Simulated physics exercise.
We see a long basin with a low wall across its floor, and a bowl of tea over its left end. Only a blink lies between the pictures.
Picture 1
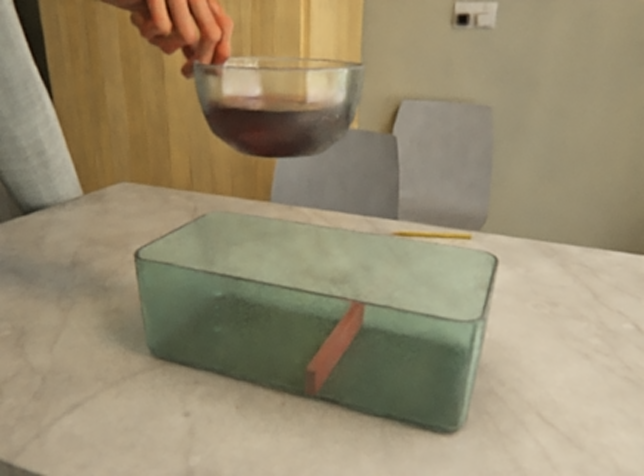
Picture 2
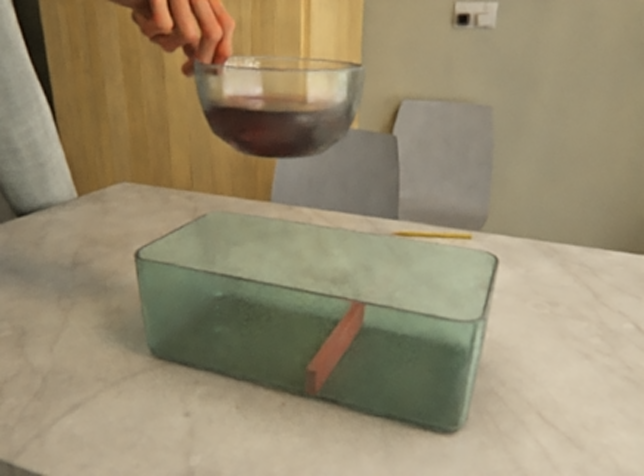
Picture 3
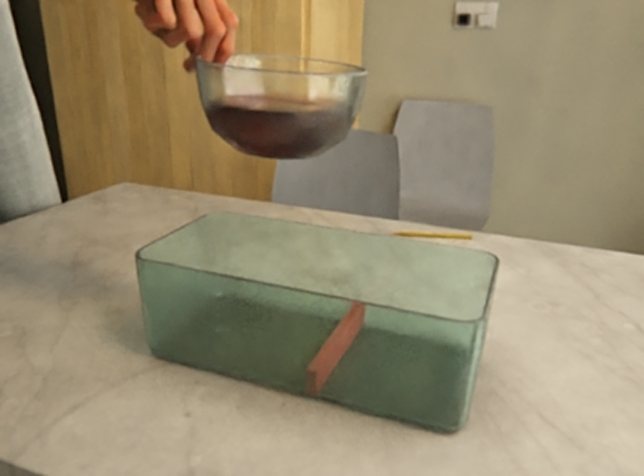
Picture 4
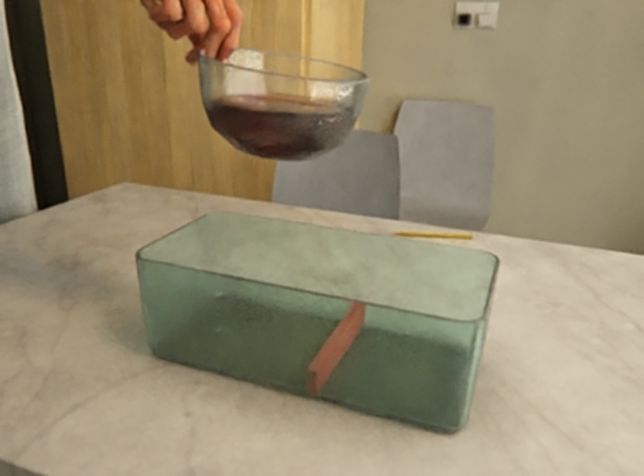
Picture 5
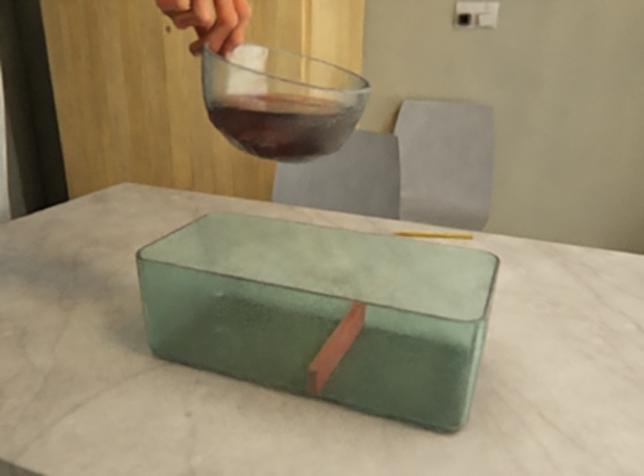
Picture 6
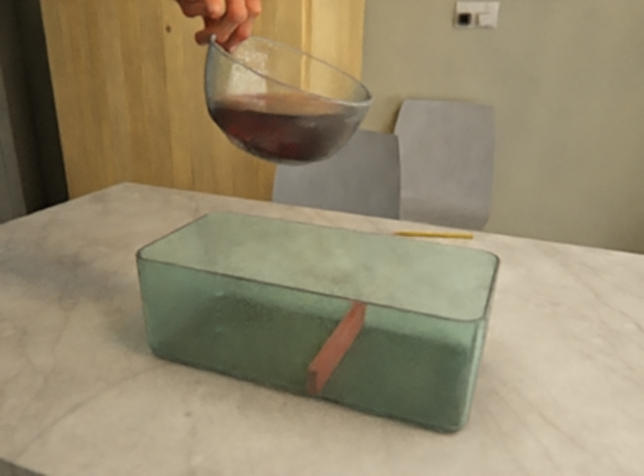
On a pale marble table stands a long, greenish glass basin with a low reddish wall across its floor, while a hand holds a glass bowl of dark tea above its left part. The bowl starts level, then the hand lifts its left side and it leans gradually further to the right.
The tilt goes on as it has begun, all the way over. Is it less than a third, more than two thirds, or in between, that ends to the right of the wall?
In the end more than two thirds is right of the wall.
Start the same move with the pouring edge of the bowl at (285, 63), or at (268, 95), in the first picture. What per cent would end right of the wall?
Roughly 35 per cent, and 10 per cent.
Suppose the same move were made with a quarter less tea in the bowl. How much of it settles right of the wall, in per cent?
Close to 90 per cent.
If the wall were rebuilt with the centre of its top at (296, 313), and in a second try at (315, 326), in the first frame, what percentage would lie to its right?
Roughly 95 per cent, and 90 per cent.
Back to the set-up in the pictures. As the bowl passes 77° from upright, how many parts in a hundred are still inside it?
Roughly 50 in a hundred.
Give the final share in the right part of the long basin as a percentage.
Near 85 %.
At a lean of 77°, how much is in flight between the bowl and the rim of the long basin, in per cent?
About 40 per cent.
A moment on, the bowl is tipped on its side and 51 per cent is still to pour, 0 is left of the wall and 11 right of it.
Next, the bowl is tipped on its side and 8 per cent is still to pour, 6 is left of the wall and 73 right of it.
Then the bowl is tipped on its side and 0 per cent is still to pour, 12 is left of the wall and 86 right of it.
Later the bowl is tipped on its side and 0 per cent is still to pour, 12 is left of the wall and 87 right of it.
At rest 12 per cent lies left of the wall, 87 right of it and 1 outside.
